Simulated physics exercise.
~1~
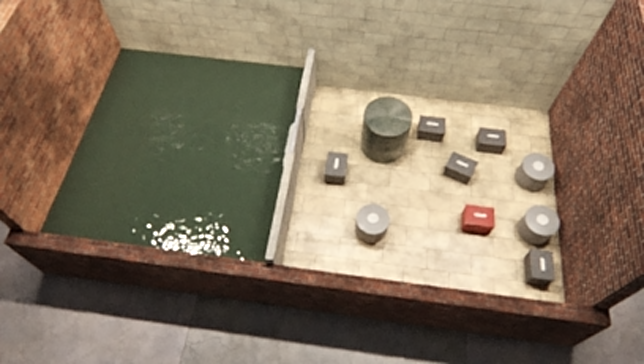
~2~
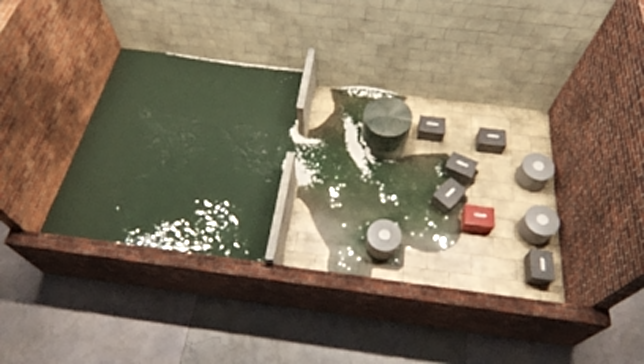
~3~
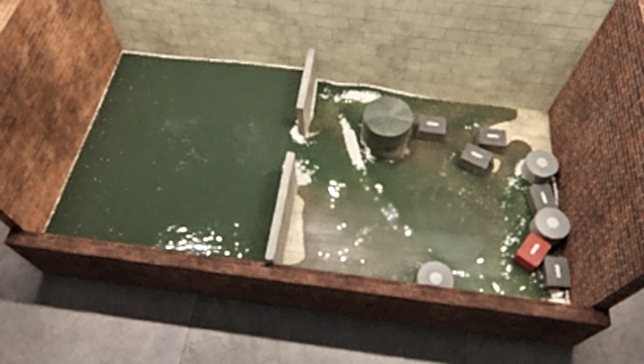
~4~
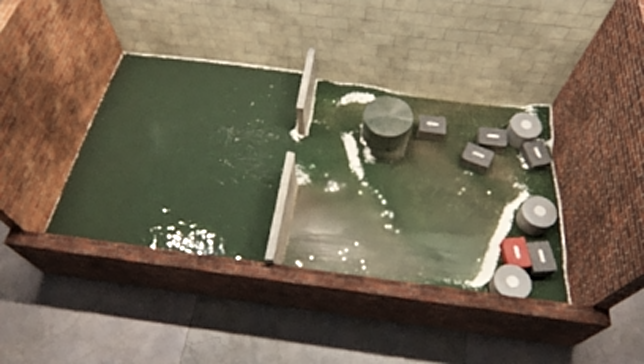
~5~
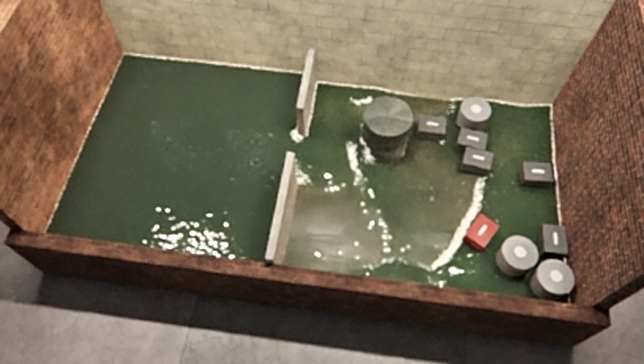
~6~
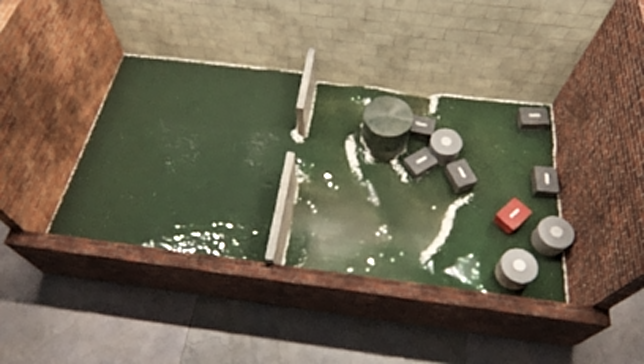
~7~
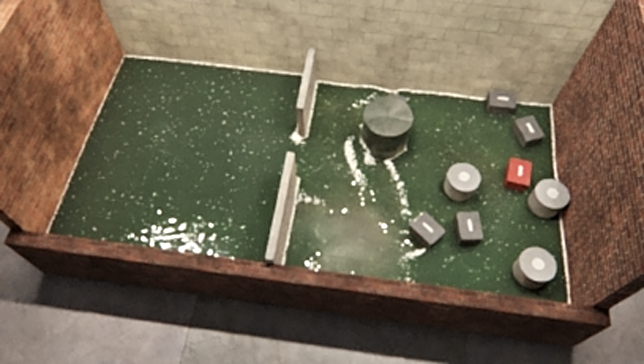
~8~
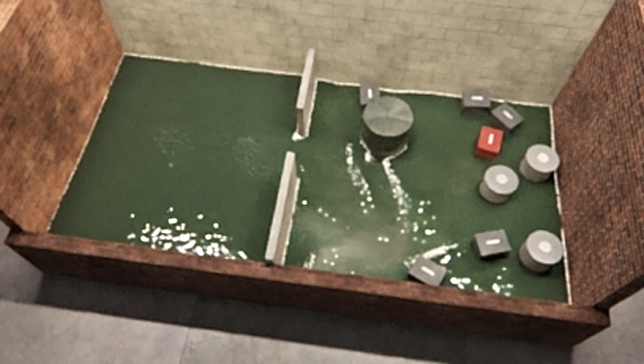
Dark green water fills the left side of a brick-walled basin, while grey blocks, pale round tubs and one red block sit on the dry tiled floor to the right. The dividing wall opens in the middle and water pours through, spreading around a large dark cylinder. It sweeps the red block and several others toward the right wall as it covers the floor. The loose pieces then drift and circle, some passing near the cylinder, which stays put. At the end both sides are flooded, with the red block floating toward the back among scattered blocks and tubs.
